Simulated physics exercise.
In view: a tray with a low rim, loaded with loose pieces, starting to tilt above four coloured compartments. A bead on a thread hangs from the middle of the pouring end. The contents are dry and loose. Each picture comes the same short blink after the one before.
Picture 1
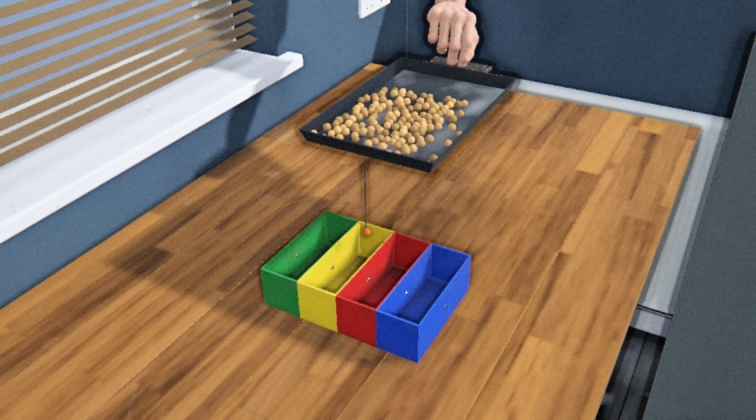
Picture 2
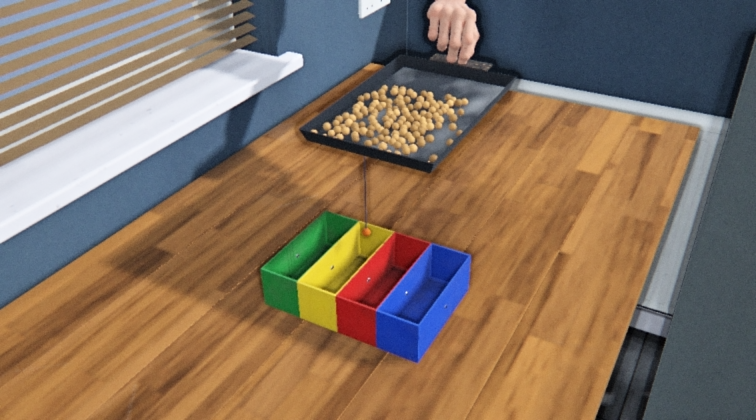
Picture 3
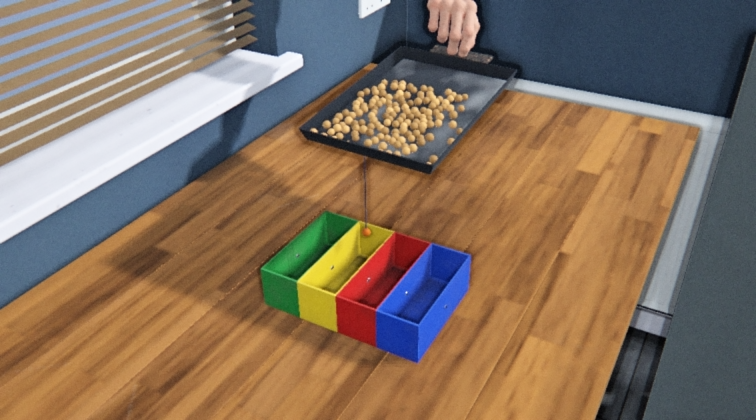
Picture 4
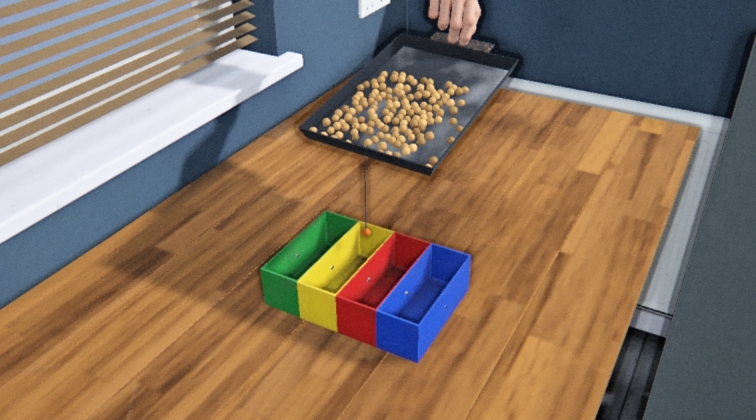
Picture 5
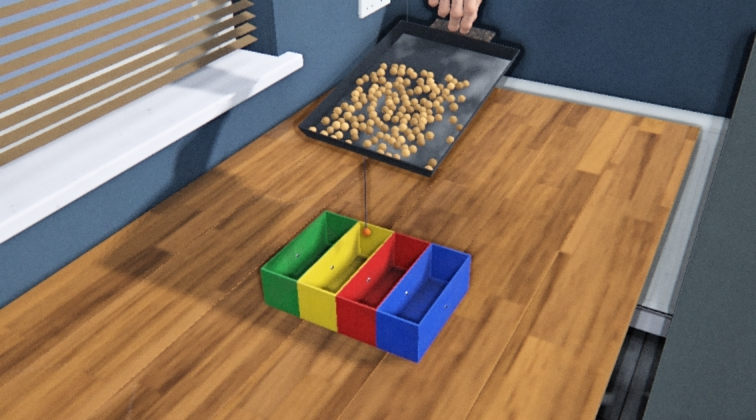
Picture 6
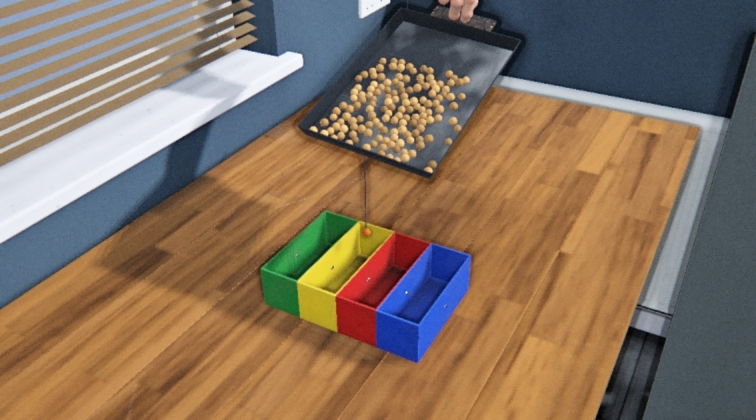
On a wooden counter beside a window blind, a hand holds a dark tray of small round wooden beads level behind green, yellow, red and blue compartments. The hand gradually raises the far end, and the tray tips toward the compartments, its right front corner lowest, as the beads shift slightly.
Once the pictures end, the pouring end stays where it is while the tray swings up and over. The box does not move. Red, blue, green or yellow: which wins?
The blue cell gets the most.
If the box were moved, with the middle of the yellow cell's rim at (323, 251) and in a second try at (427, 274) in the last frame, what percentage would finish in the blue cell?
Near 60 % and 0 %.
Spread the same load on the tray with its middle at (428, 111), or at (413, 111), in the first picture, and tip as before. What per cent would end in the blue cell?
About 70 and 60 per cent.
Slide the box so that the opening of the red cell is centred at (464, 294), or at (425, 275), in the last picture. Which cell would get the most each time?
In turn: The yellow cell; the red one.
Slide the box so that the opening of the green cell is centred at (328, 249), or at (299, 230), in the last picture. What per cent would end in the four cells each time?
Roughly 100 per cent, and 70 per cent.
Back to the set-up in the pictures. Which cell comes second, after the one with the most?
Second comes that red cell.
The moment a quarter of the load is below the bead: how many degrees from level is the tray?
At some 70 degrees.
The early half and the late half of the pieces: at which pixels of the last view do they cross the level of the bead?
Around (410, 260) and then (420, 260).
Just after the last frame, tray tipped steeply; roughly two thirds on the tray; about a tenth in the blue cell; about a tenth in the red cell; about a tenth falling or outside the box.
A moment on, tray tipped right over; just a few on the tray; roughly half in the blue cell; roughly a third in the red cell; just a few in the yellow cell; about a tenth falling or outside the box.
Further on, tray tipped past a quarter turn; roughly half in the blue cell; roughly a third in the red cell; just a few in the yellow cell; about a tenth falling or outside the box.
When it is over, tray tipped past a quarter turn; roughly half in the blue cell; roughly a third in the red cell; just a few in the yellow cell; not one in the green cell; about a tenth outside the box.
